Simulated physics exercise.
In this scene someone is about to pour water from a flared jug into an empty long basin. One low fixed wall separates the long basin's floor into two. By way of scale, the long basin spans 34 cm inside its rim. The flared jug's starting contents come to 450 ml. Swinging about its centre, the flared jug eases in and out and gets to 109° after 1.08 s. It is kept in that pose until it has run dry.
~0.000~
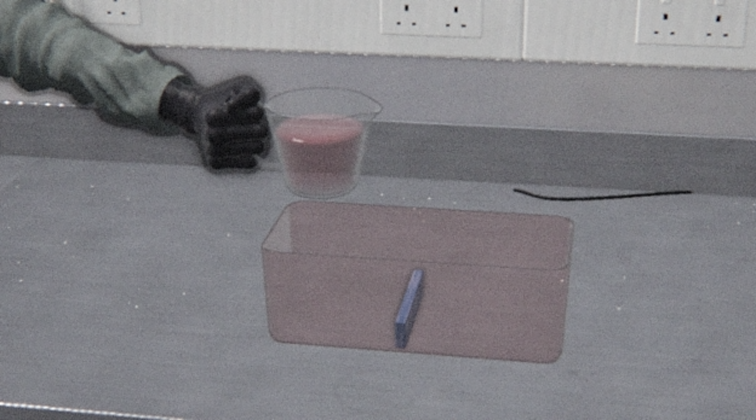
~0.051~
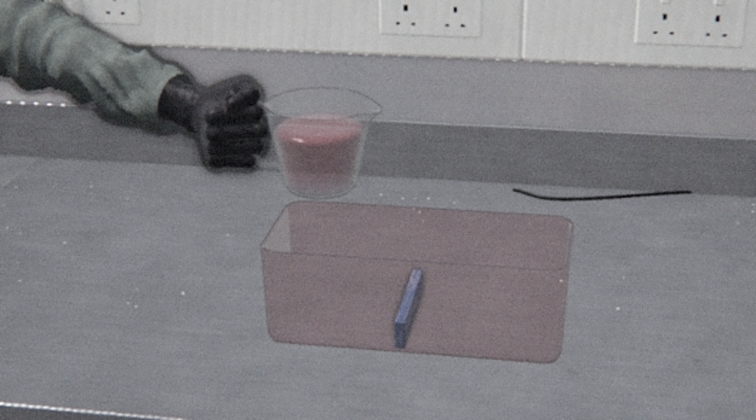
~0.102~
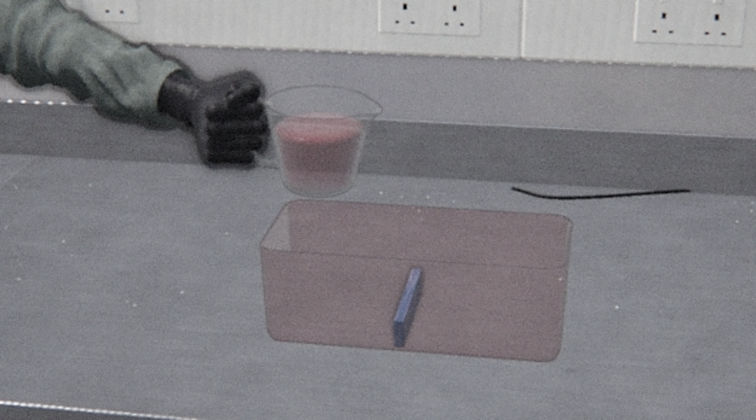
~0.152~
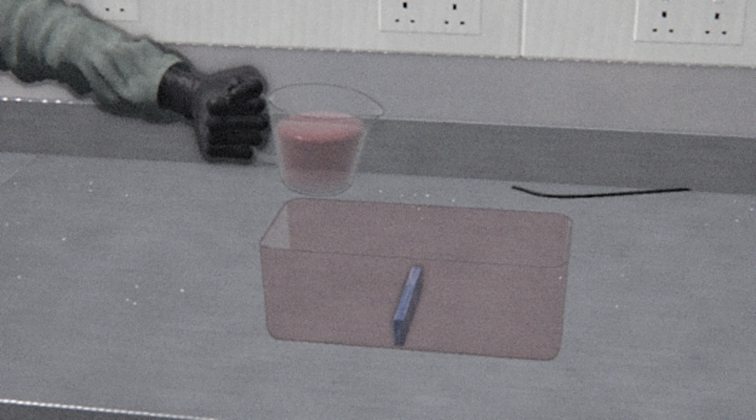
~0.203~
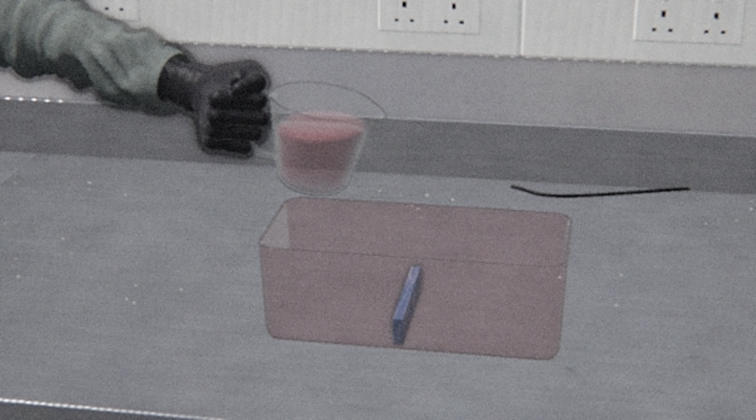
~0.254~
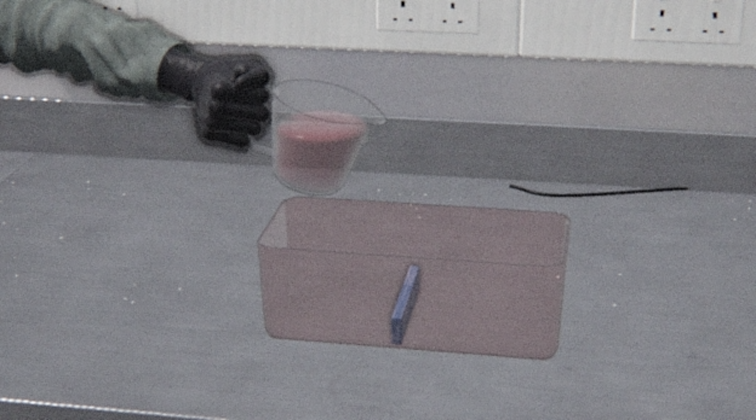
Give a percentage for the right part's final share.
My figure is 72 %.
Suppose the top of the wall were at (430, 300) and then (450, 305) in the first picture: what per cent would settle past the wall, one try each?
It comes to 45 per cent, and then 10 per cent.
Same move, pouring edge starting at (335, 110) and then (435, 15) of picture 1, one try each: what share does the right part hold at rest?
Respectively about 5 and 85 percent.
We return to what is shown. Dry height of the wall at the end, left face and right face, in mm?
Left roughly 28 mm; right roughly 20 mm.
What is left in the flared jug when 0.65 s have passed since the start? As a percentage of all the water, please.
Roughly 70 per cent.
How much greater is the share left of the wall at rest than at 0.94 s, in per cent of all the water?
Around 10 in a hundred.
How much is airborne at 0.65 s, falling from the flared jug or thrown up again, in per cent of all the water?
20 %.
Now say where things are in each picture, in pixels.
In the first frame, tilt 0°; pouring edge (383, 108); surface from (277, 123) to (366, 128); the long basin's rim runs from (275, 226) to (571, 245); the wall's top is at (410, 297).
In the second frame, tilt 1°; pouring edge (382, 109); surface from (276, 123) to (366, 128).
In the third frame, tilt 2°; pouring edge (383, 110); surface from (276, 121) to (366, 127).
In the fourth frame, tilt 5°; pouring edge (385, 112); surface from (278, 120) to (367, 126).
In the fifth frame, tilt 9°; pouring edge (386, 116); surface from (278, 120) to (367, 126).
In the sixth frame, tilt 14°; pouring edge (387, 121); surface from (278, 120) to (370, 127).
By 0.65 s the tilt is 72° and 70 per cent is still to pour, 0 is left of the wall and 11 right of it.
By 0.94 s the tilt is 105° and 8 per cent is still to pour, 17 is left of the wall and 69 right of it.
By 1.25 s the tilt is 109° and 0 per cent is still to pour, 27 is left of the wall and 72 right of it.
By 1.58 s the tilt is 109° and 0 per cent is still to pour, 27 is left of the wall and 72 right of it.
At rest 27 per cent lies left of the wall, 72 right of it and 0 outside.
